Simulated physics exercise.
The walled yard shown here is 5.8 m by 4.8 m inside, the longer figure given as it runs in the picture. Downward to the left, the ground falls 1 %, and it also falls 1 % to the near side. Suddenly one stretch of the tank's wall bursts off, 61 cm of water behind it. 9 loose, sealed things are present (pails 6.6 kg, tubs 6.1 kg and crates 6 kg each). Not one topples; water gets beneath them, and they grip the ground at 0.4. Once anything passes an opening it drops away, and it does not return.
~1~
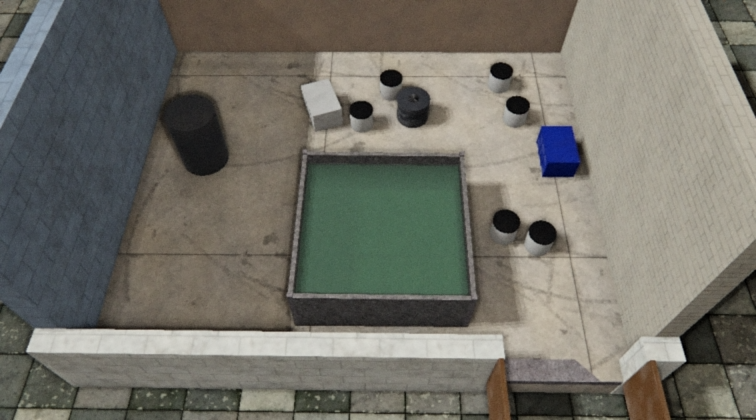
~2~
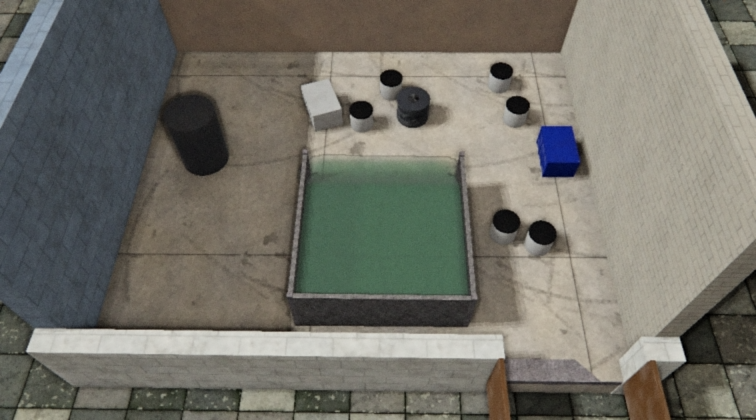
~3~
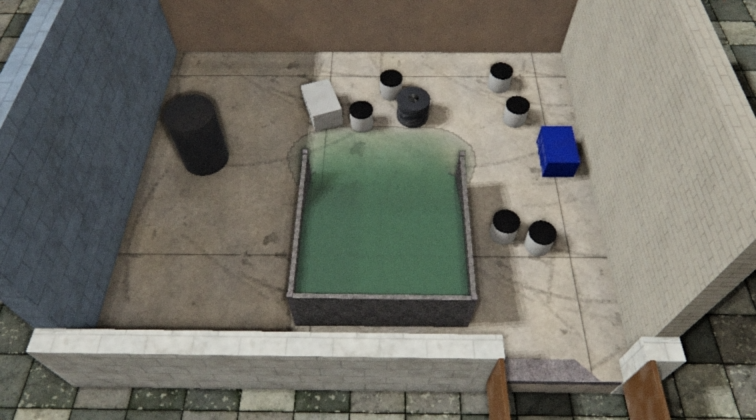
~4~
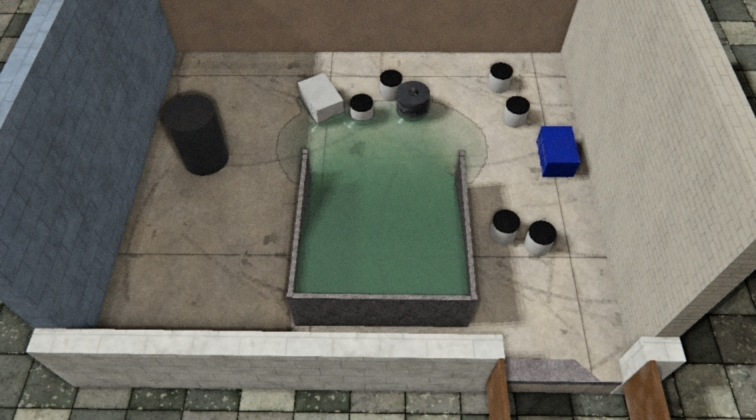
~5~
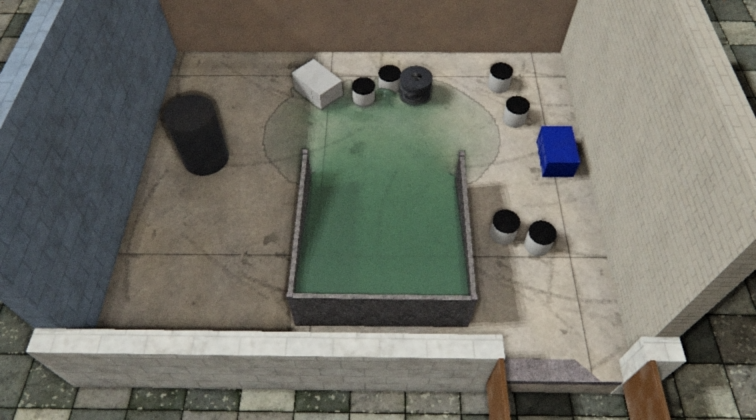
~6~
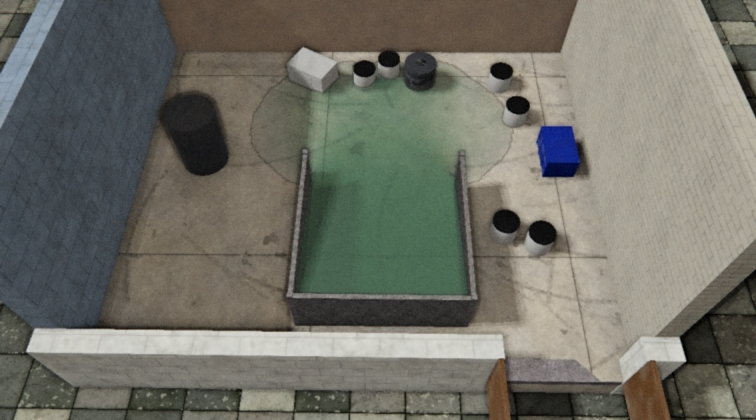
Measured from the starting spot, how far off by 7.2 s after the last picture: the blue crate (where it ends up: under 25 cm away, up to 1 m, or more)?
As for the blue crate, it winds up far off.
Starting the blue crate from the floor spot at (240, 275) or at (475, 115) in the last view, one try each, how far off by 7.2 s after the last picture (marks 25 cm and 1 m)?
Taken in turn, it glides a modest way and then is carried a long way.
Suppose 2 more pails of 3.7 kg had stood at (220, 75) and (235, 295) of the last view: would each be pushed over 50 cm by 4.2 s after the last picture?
Well, the first is higher and the second lower.
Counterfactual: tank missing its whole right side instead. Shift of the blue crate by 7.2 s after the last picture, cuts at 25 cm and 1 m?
Under that change, the blue crate covers a big distance.
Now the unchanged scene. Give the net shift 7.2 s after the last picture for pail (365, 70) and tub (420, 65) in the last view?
350 cm, washed out.
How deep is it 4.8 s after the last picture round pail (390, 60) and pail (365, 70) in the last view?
I'd estimate 8 cm for the first and 7 cm for the second.
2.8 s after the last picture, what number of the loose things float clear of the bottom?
Total: 4.
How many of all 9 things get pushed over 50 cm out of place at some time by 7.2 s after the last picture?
That comes to 9.
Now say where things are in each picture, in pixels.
The first frame shows the blue crate at (561, 144), on the bottom; 3.3 m2 under water; 0 of 9 have shifted.
The second frame shows the blue crate at (561, 144) rests on the ground; 4.3 m2 under water; 0 of 9 have shifted.
The third frame shows the blue crate at (561, 144) rests on the ground; 5.4 m2 under water; 0 of 9 have shifted.
The fourth frame shows the blue crate at (561, 144) rests on the ground; 6.5 m2 under water; 3 of 9 have shifted.
The fifth frame shows the blue crate at (561, 144), on the bottom; water covers 8.0 m2; 4 of 9 have shifted.
The sixth frame shows the blue crate at (561, 144), on the bottom; 9.7 m2 under water; 4 of 9 have shifted.
Then, 0.9 s after the last picture the blue crate is near (561, 144), 0.0 m from its start, aground; 0 of 9 are out; 4 afloat.
Then, 2.8 s after the last picture the blue crate is near (548, 219), 1.2 m from its start, aground; 0 of 9 are out; 4 afloat.
Then, 4.8 s after the last picture the blue crate is near (536, 315), 2.4 m from its start, afloat; 1 of 9 are out; 2 afloat.
Then, 7.2 s after the last picture the blue crate has gone out; 6 of 9 are out; 2 afloat.
